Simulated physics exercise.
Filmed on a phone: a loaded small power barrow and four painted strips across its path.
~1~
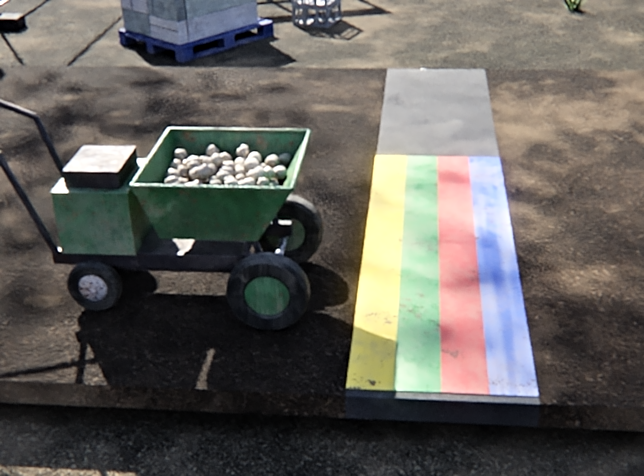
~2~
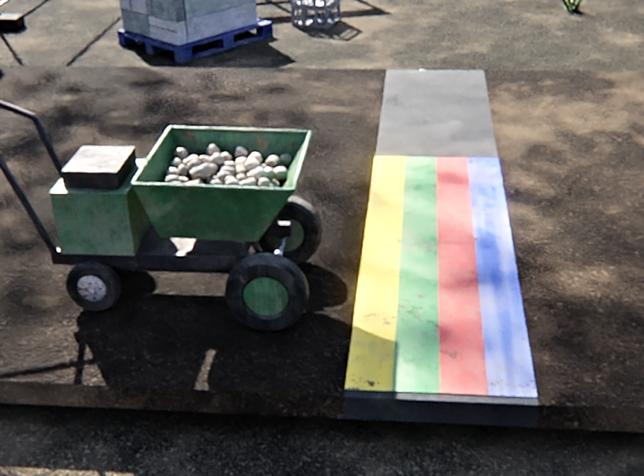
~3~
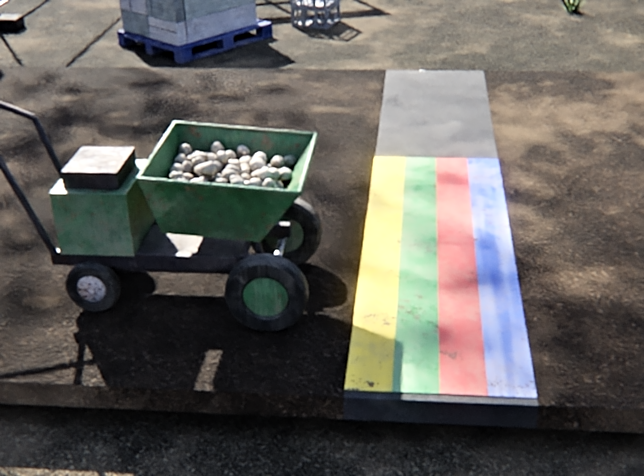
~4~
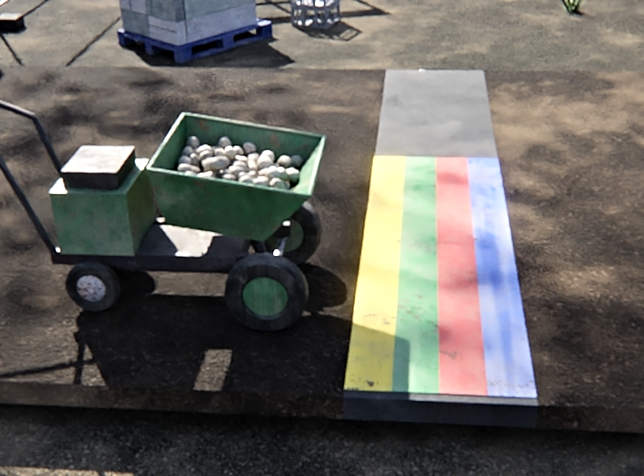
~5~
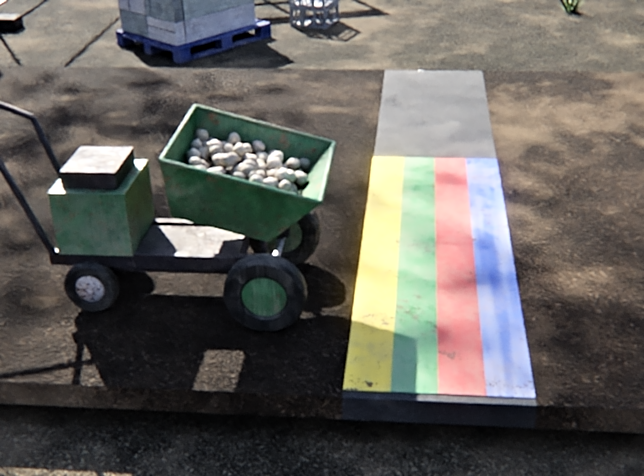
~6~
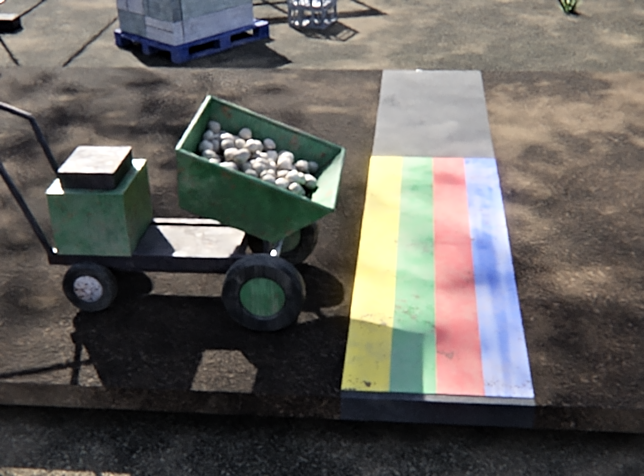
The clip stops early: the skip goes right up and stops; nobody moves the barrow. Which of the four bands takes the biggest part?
Most covered: The green band.
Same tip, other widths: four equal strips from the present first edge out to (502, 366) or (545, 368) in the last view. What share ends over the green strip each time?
First some 30, then 40 per cent.
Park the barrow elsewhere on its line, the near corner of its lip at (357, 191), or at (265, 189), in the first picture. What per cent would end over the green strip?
In turn 0 and 30 in a hundred.
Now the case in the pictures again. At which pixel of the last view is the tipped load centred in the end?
Close to (429, 293).
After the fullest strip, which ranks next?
Next in line is the strip in red.
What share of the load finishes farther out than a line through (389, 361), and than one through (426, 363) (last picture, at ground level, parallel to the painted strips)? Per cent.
First some 80, then 50 per cent.
Just after the last frame, skip tipped steeply; every one in the skip.
A moment on, skip tipped right over; the larger part in the skip; just a few over the yellow strip; about a tenth over the green strip; just a few over the red strip; just a few falling.
Further on, skip tipped right over; roughly a third in the skip; about a tenth over the yellow strip; roughly a third over the green strip; roughly a quarter over the red strip; about a tenth over the blue strip; just a few off the paint.
When it is over, skip tipped right over; about a tenth in the skip; about a tenth over the yellow strip; roughly a third over the green strip; roughly a quarter over the red strip; about a tenth over the blue strip; just a few off the paint.
